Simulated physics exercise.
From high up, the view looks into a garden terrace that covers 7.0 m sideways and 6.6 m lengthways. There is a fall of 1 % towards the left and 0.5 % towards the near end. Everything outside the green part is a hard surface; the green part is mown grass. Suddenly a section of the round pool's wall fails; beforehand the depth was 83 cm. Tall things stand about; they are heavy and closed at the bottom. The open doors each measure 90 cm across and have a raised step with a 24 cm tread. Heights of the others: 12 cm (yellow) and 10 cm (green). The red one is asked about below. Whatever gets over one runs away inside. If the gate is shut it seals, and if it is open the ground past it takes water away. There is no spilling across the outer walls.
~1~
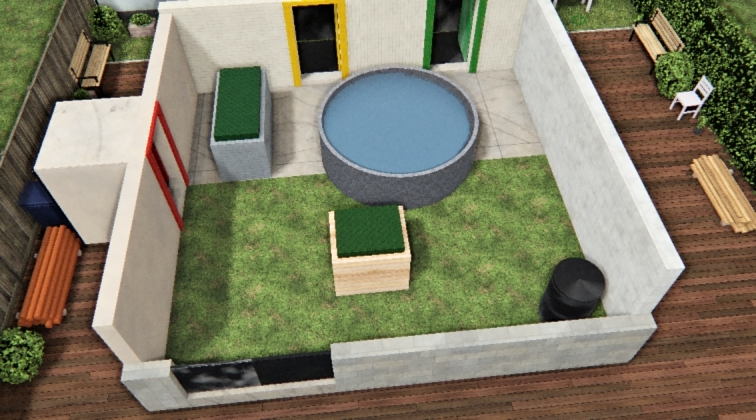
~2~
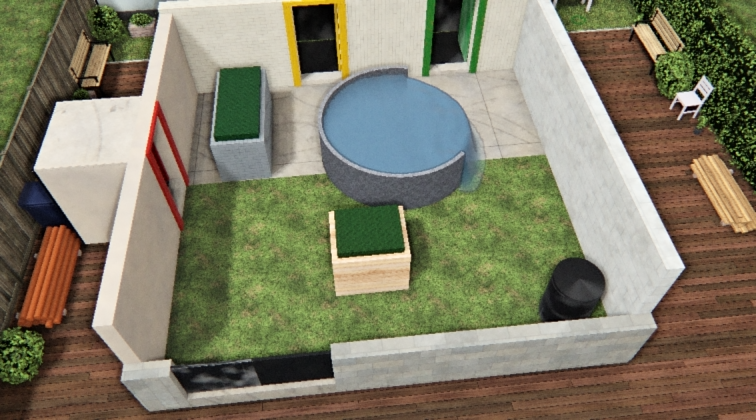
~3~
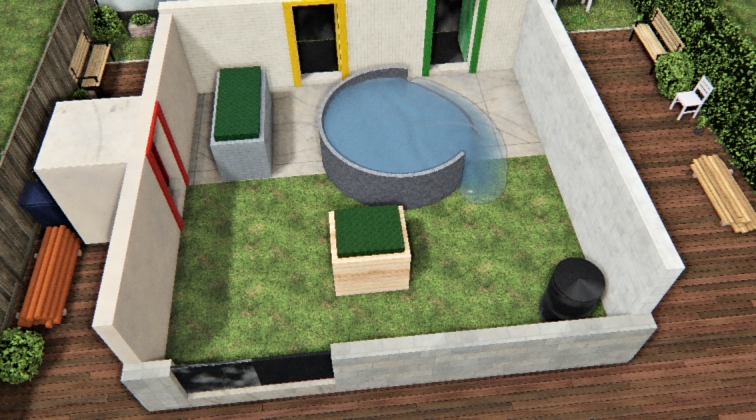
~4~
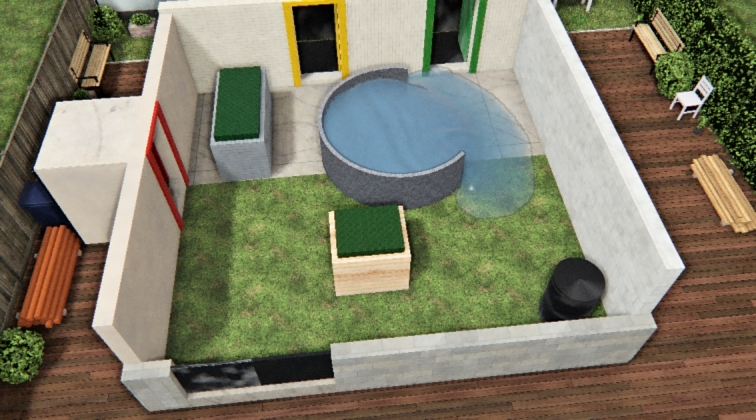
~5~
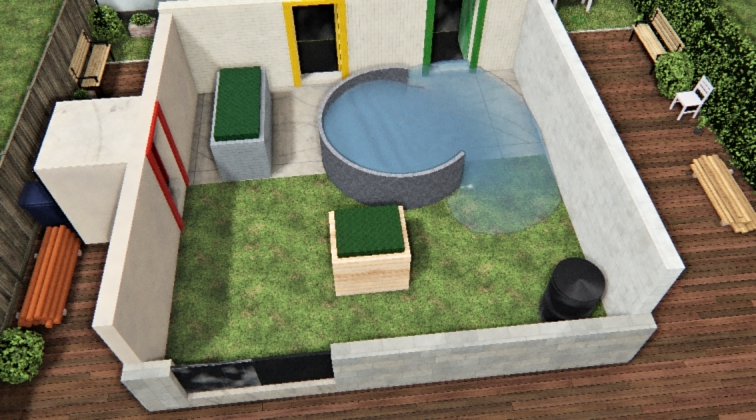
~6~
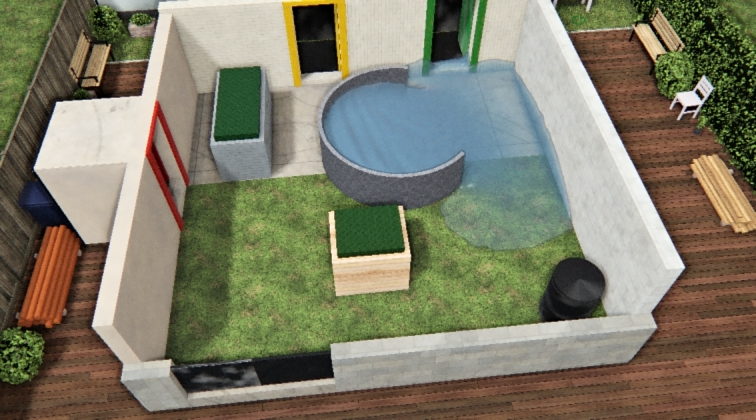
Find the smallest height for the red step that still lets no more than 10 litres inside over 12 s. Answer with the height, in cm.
The red step could go as low as about 12 cm.
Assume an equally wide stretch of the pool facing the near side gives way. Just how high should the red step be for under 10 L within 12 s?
In that case you'd want it roughly 19 cm high.
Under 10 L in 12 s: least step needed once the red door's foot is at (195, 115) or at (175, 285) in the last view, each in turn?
Roughly 23 cm for the first and 14.0 cm for the second.
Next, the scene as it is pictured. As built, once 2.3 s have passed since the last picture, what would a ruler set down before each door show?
Depths, in cm - yellow: 8, green: 35, red: 0.
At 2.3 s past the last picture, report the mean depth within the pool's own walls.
Roughly 23 cm.
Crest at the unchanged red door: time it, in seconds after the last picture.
I'd guess close to 9.5 seconds.
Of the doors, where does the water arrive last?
The red door.
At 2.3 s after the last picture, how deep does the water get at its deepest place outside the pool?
Up to some 36 centimetres, I'd say.
Then, 0.7 s after the last picture water covers 30 % of the floor, deepest (66 cm) near (518, 99); it has not reached the red door.
Then, 2.3 s after the last picture water covers 50 % of the floor, deepest (36 cm) near (436, 78); it has not reached the red door.
Then, 11.3 s after the last picture water covers 100 % of the floor, deepest (17 cm) near (173, 301); 15 cm at the red door, 0 litres in over its 26 cm step.
At the red door as built, the water peaked near 16 cm, 9.3 s after the last picture.
With a step of 9.5 cm, 32 litres would have come in within the 12 s; with 13 cm, 5 litres. So under 10 litres takes about 12 cm.
